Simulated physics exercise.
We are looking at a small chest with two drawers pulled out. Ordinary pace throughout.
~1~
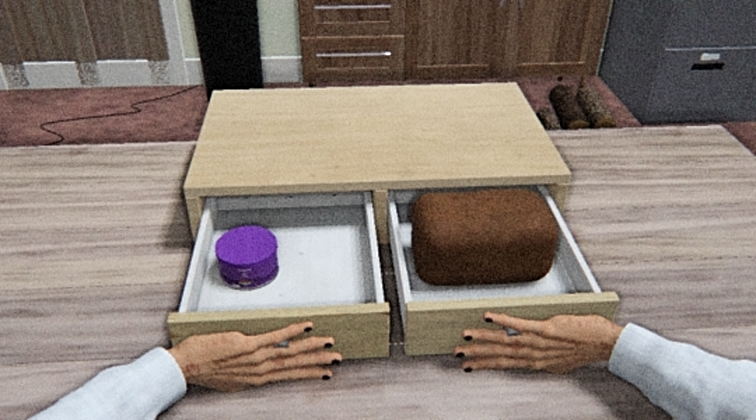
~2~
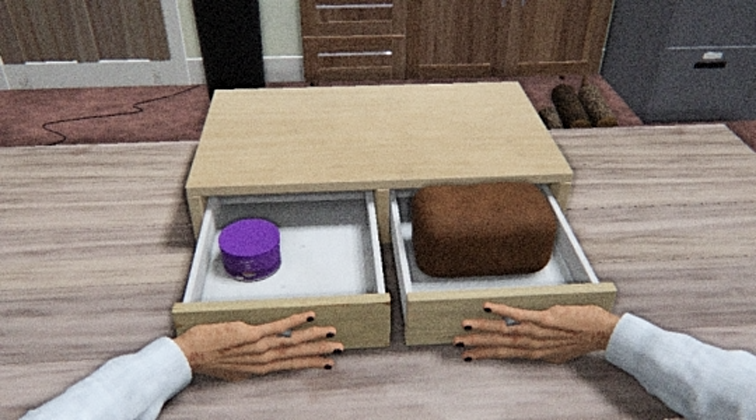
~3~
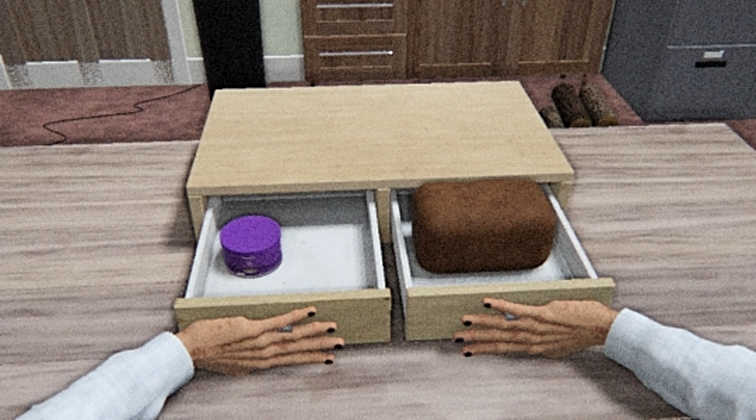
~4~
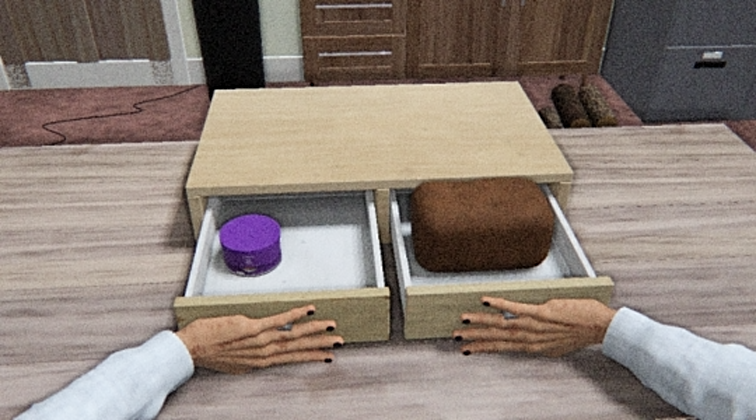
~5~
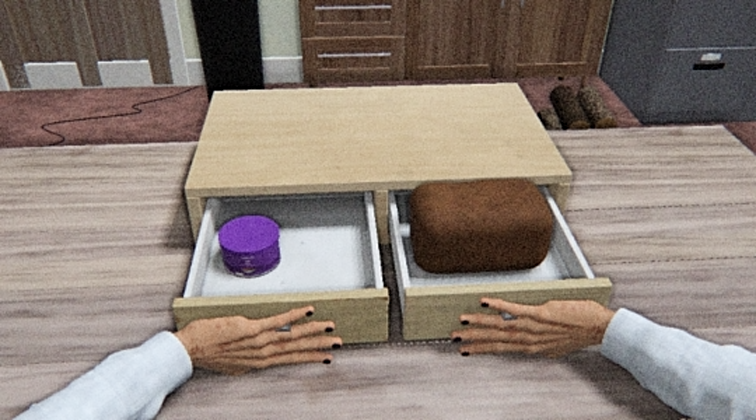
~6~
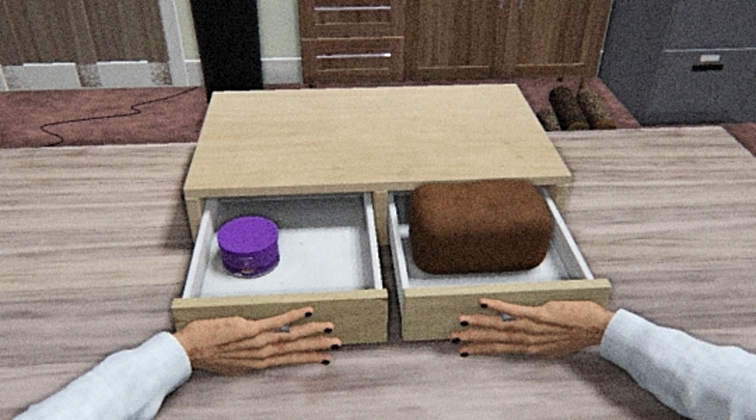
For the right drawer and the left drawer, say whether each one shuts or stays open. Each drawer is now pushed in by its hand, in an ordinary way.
At the end, the right drawer halts partway. The left drawer slides shut.
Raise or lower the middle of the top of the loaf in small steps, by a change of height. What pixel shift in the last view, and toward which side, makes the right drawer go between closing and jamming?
Close to 24 pixels in the downward direction.
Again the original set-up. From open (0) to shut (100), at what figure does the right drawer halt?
Estimate: Close to 45 per cent.
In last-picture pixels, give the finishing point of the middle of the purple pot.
Its middle settles around (261, 163) in the last picture.
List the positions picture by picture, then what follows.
Right drawer (485, 250) wide open; left drawer (286, 258) wide open; purple pot (248, 258), in the first picture.
Left drawer (289, 251) wide open; loaf (480, 230), in the second picture.
Right drawer (484, 238) wide open; chest (376, 157), in the third picture.
Left drawer (289, 246) wide open; purple pot (252, 246), in the fourth picture.
Right drawer (482, 239) wide open; loaf (478, 226), in the fifth picture.
Right drawer (481, 239) wide open; left drawer (287, 247) wide open; chest (373, 159), in the sixth picture.
Then, 0.34 s on from there, right drawer starting in; left drawer starting in.
Then, 0.54 s on from there, right drawer about half in; left drawer about half in.
Then, 0.76 s on from there, right drawer stopped, still ajar; left drawer nearly in.
In the end, the right drawer jams; the left drawer closes.
